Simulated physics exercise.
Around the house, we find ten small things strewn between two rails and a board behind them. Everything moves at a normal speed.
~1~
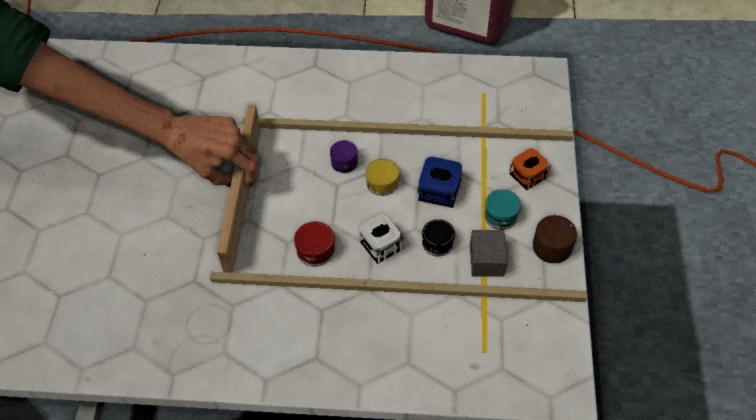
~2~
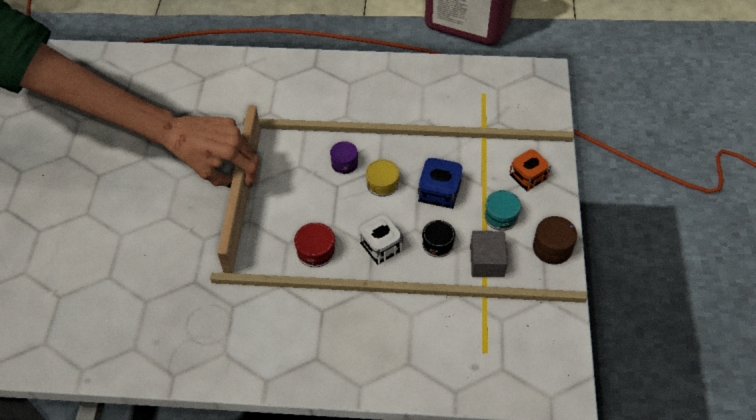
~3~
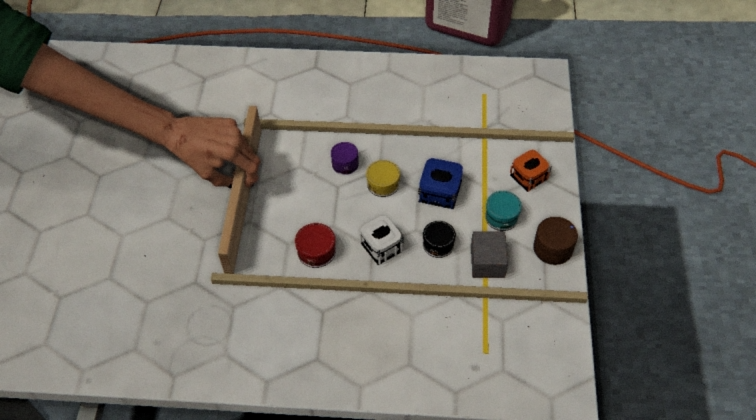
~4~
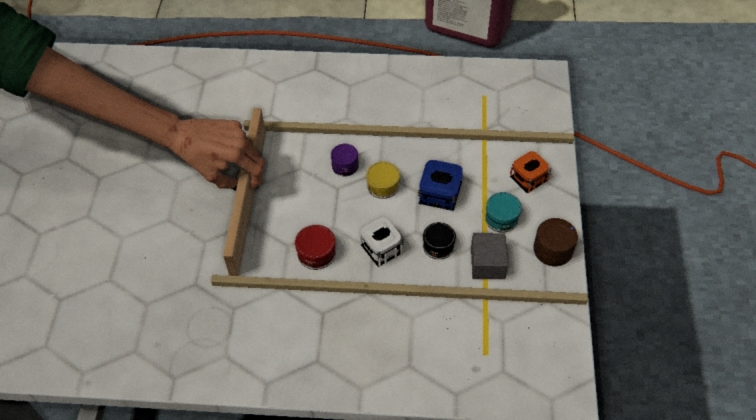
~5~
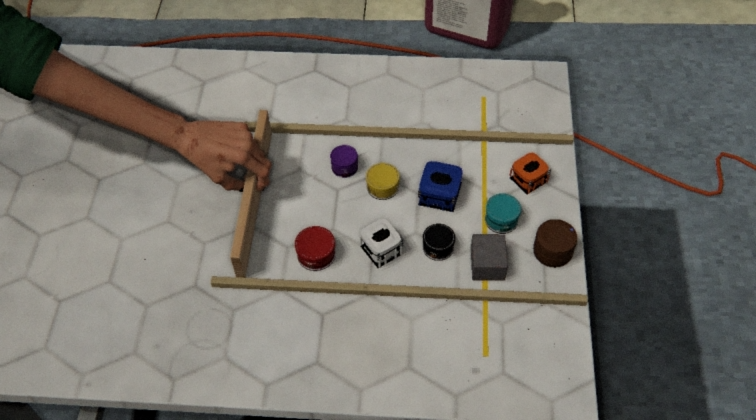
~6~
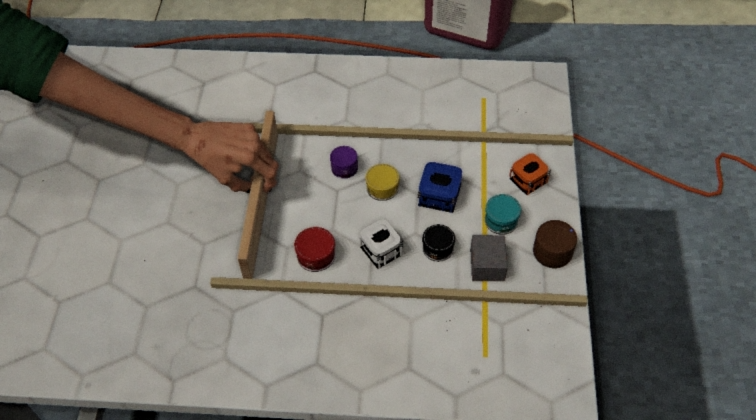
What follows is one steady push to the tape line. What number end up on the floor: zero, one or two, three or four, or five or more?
Looks like the tally of pieces that topple off is zero there.
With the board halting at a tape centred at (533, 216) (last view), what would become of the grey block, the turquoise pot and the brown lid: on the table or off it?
Going in order, the grey block goes off the edge, then the turquoise pot goes off the edge, then the brown lid goes off the edge.
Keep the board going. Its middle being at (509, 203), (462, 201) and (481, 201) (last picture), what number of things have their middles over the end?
The counts are 2, 0 and 0, in that order.
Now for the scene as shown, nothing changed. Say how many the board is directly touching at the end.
So the total is 4.
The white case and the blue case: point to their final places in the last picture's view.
First (507, 236), then (538, 190).
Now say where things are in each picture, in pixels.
In the first frame, brown lid (554, 239); orange case (529, 169); turquoise pot (502, 210); board (241, 186); tape (484, 209).
In the second frame, orange case (530, 170); purple tub (344, 158).
In the third frame, turquoise pot (503, 211); black pot (439, 239).
In the fourth frame, brown lid (555, 242); board (246, 189).
In the fifth frame, orange case (530, 173); grey block (489, 257).
In the sixth frame, brown lid (555, 244); orange case (529, 174); turquoise pot (502, 215); board (259, 192); tape (484, 214).
Early on, none off yet; brown lid at rest near (555, 244); orange case at rest near (529, 174); turquoise pot at rest near (502, 215).
A while later, none off yet; brown lid at rest near (555, 244); orange case at rest near (532, 173); turquoise pot travelled about its own width near (530, 212).
Finally, the number that fall off is zero.
